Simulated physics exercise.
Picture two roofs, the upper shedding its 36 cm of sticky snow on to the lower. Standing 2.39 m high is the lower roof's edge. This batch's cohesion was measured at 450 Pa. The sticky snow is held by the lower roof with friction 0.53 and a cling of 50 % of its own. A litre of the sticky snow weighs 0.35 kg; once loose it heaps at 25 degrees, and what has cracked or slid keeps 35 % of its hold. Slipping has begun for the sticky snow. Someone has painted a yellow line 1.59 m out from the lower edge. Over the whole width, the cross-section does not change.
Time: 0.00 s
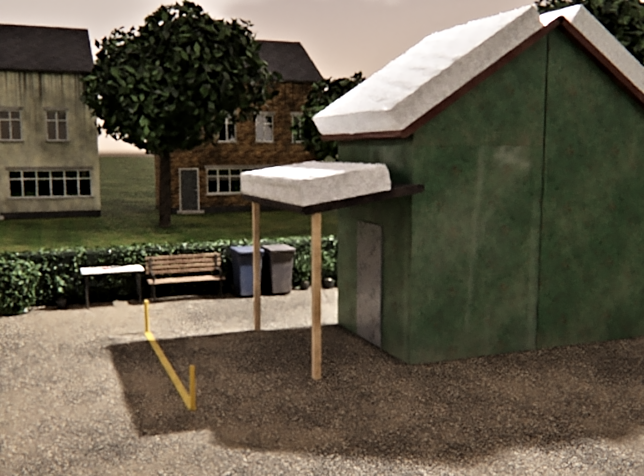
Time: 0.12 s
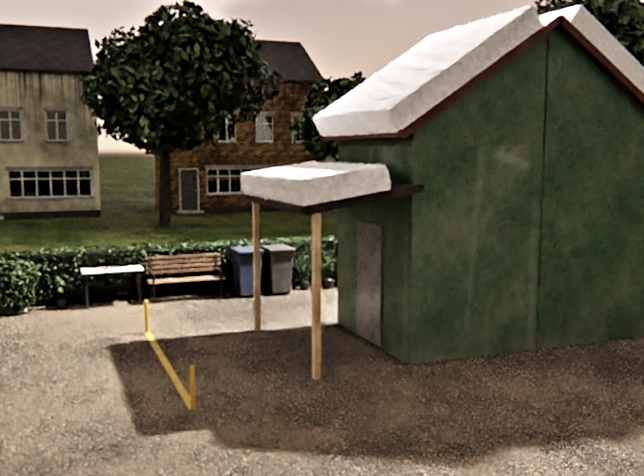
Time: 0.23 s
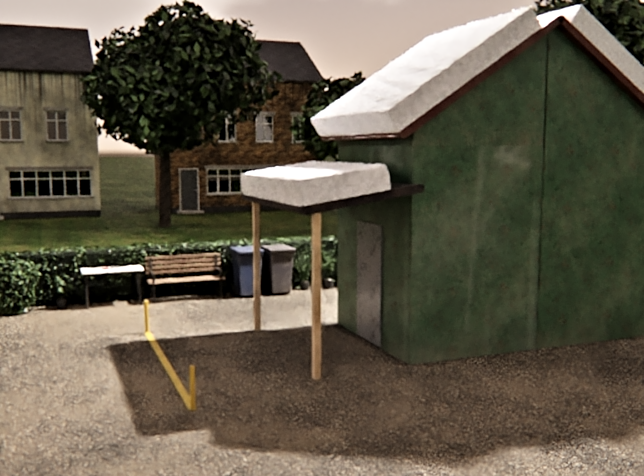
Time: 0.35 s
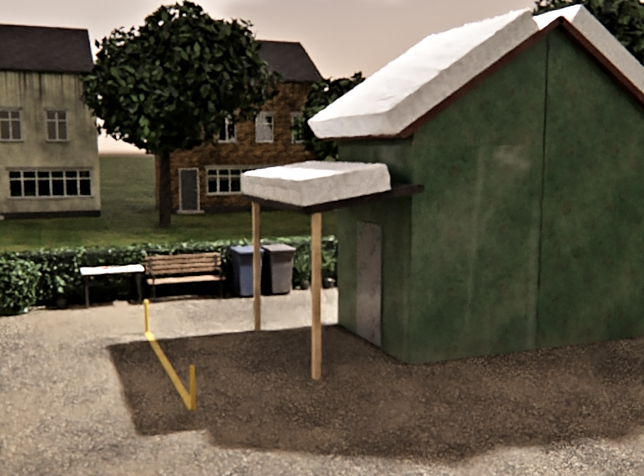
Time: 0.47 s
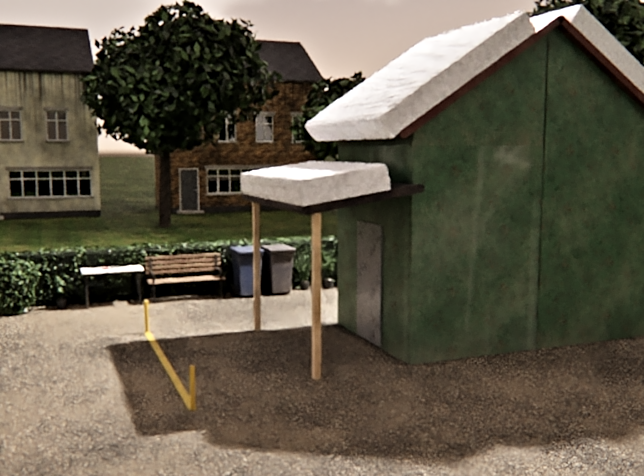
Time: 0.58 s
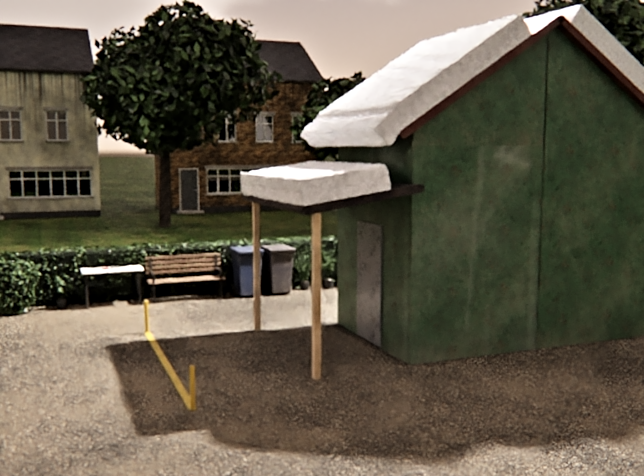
Thick white snow slides slowly down the green building's upper roof, slightly past its left edge.
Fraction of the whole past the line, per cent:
14 out of 100.
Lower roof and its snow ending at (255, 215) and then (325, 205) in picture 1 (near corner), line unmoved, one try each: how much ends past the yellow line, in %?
Roughly 3 % and then 25 %.
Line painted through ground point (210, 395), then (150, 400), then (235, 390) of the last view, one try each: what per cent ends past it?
The three tries give 22 %, 6 % and 30 % in turn.
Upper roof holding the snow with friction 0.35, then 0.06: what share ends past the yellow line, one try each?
25 %, then 45 %.
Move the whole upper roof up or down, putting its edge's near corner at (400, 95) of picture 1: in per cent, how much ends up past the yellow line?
35 %, roughly.
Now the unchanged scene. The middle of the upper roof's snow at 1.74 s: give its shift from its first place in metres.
About 1.8 m.
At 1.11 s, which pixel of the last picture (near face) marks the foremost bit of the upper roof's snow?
Pixel: Approx. (350, 159).
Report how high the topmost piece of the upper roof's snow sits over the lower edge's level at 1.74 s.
Roughly 1.6 m.
After 1.11 s, none is below the lower edge and 0 % is past the line.
After 1.74 s, none is below the lower edge and 0 % is past the line.
After 2.37 s, 21 % is below the lower edge and 0 % is past the line.
After 3.00 s, 47 % is below the lower edge and 10 % is past the line.
After 4.30 s, 53 % is below the lower edge and 14 % is past the line.
